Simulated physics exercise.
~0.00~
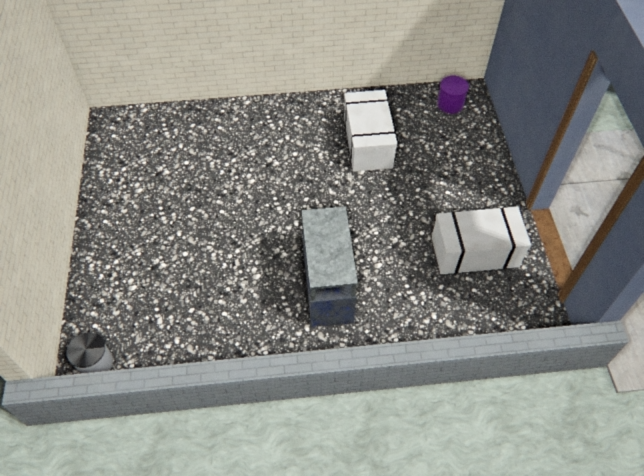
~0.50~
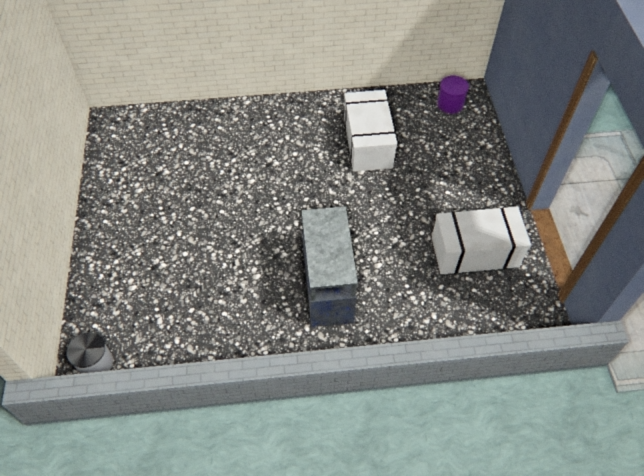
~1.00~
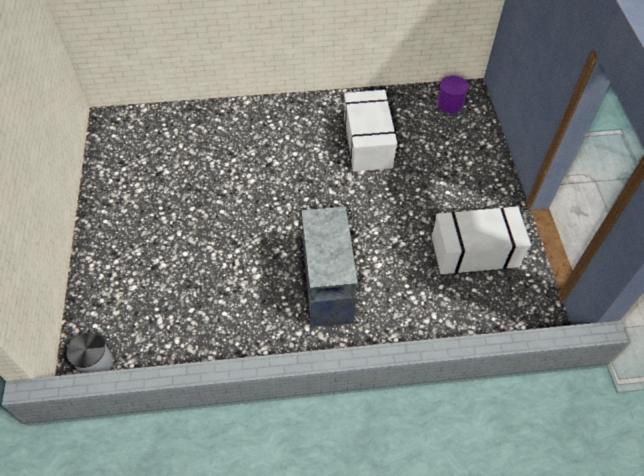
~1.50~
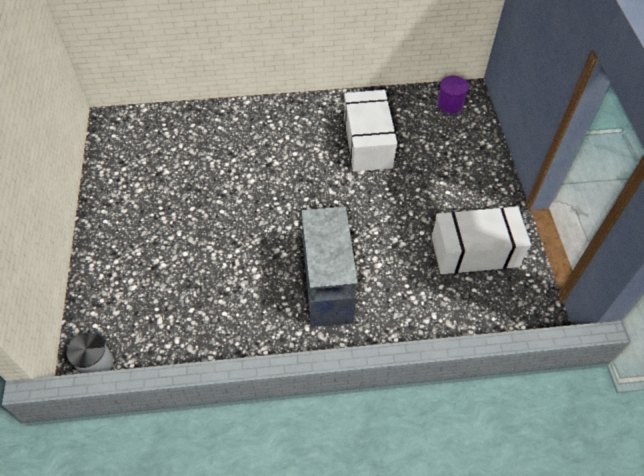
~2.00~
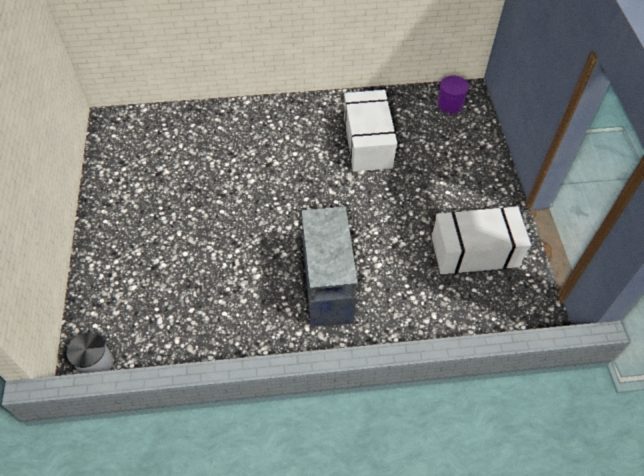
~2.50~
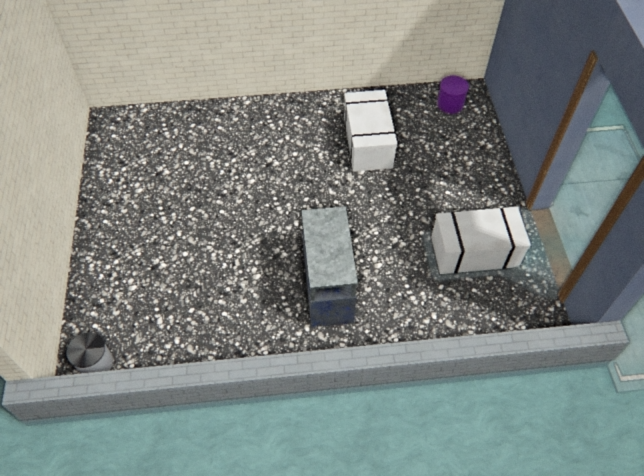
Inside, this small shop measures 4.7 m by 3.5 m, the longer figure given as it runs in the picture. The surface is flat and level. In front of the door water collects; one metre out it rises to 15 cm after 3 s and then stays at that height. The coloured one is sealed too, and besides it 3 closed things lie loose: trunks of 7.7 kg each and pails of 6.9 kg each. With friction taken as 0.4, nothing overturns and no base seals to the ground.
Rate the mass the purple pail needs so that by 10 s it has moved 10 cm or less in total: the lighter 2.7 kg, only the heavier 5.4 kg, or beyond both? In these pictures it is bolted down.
Needed mass: The lighter one.
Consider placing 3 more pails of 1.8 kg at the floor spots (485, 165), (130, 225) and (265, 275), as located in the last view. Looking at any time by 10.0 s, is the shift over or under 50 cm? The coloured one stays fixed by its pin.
Taking them in order, the first is inside the line, the second inside the line and the third inside the line.
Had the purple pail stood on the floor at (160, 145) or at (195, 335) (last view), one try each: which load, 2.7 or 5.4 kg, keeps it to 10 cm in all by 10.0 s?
Respectively, the heavy option is needed and the heavy option is needed.
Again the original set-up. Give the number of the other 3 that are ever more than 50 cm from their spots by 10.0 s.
I count 2.
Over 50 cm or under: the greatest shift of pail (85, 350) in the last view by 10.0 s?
Not that far.
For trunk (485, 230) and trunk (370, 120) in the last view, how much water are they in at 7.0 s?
Some 3 cm at the first, some 2 cm at the second.
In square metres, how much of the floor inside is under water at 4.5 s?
My estimate is roughly 5.5 m2.
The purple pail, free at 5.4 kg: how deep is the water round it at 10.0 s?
About 2 cm.
After 3.5 s the purple pail would be 0 cm from its start with 2.7 kg and 0 cm from its start with 5.4 kg; 0 cm of water round it then.
After 4.5 s the purple pail would be 0 cm from its start with 2.7 kg and 0 cm from its start with 5.4 kg; 0 cm of water round it then.
After 7.0 s the purple pail would be 0 cm from its start with 2.7 kg and 0 cm from its start with 5.4 kg; 1 cm of water round it then.
After 10.0 s the purple pail would be 0 cm from its start with 2.7 kg and 0 cm from its start with 5.4 kg; 2 cm of water round it then.
